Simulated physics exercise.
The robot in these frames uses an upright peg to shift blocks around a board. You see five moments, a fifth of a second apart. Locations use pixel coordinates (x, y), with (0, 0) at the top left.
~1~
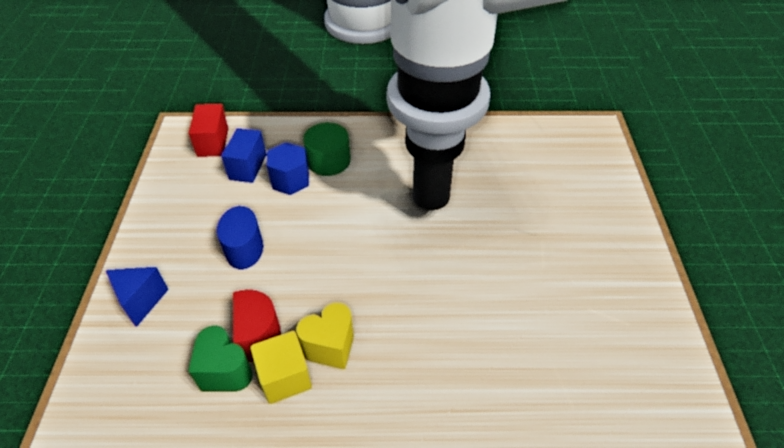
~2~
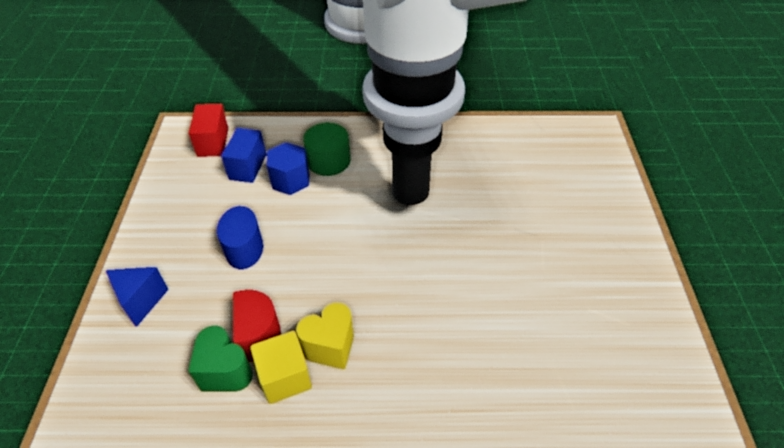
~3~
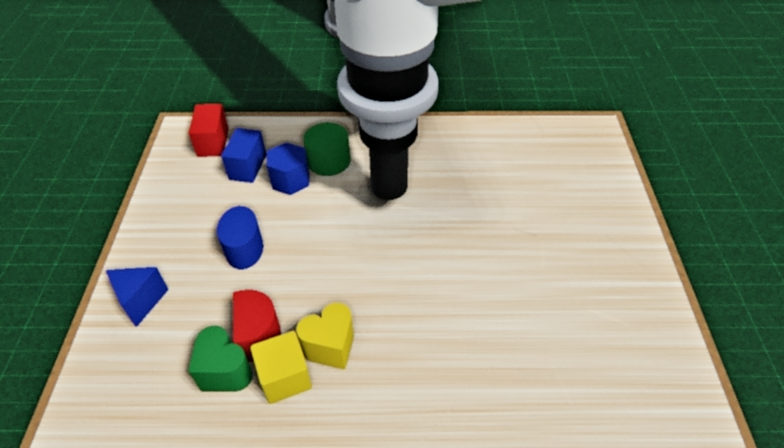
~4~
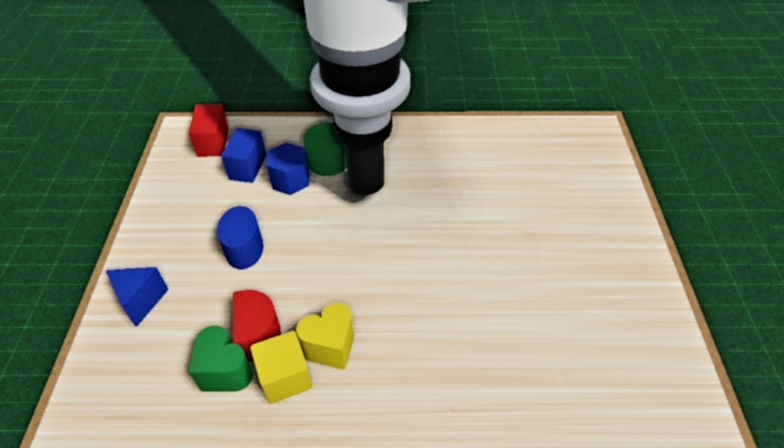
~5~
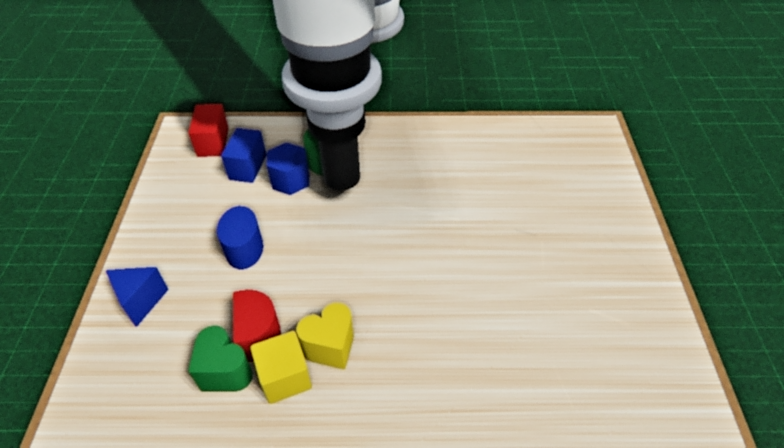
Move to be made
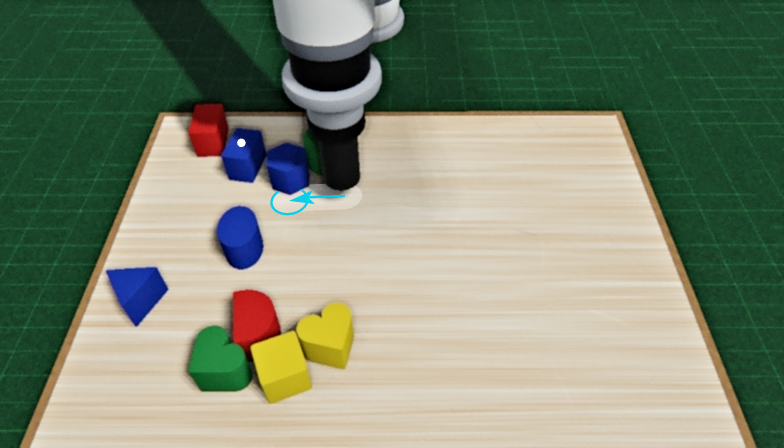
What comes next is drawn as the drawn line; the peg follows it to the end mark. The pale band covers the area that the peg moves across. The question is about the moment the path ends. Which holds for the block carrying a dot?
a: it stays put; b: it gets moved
I'll go with a - it stays put.
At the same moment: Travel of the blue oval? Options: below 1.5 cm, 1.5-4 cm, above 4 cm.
Of the three bands, it's under 1.5 cm.
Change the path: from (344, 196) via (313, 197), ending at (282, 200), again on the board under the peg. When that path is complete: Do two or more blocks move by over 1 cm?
No, I don't think so.
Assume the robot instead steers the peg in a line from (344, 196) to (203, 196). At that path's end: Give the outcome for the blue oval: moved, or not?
The blue oval will stay where it is.
Path on the board, from (344, 196) through (317, 197) to (290, 201); the dot is on the blue rectangle.
What follows on the original path. Halfway along, peg at (313, 179); nothing pushed yet.
At the end, peg at (286, 183); blue oval in place; blue rectangle in place; blue hexagon at (276, 152), turned 15° clockwise.
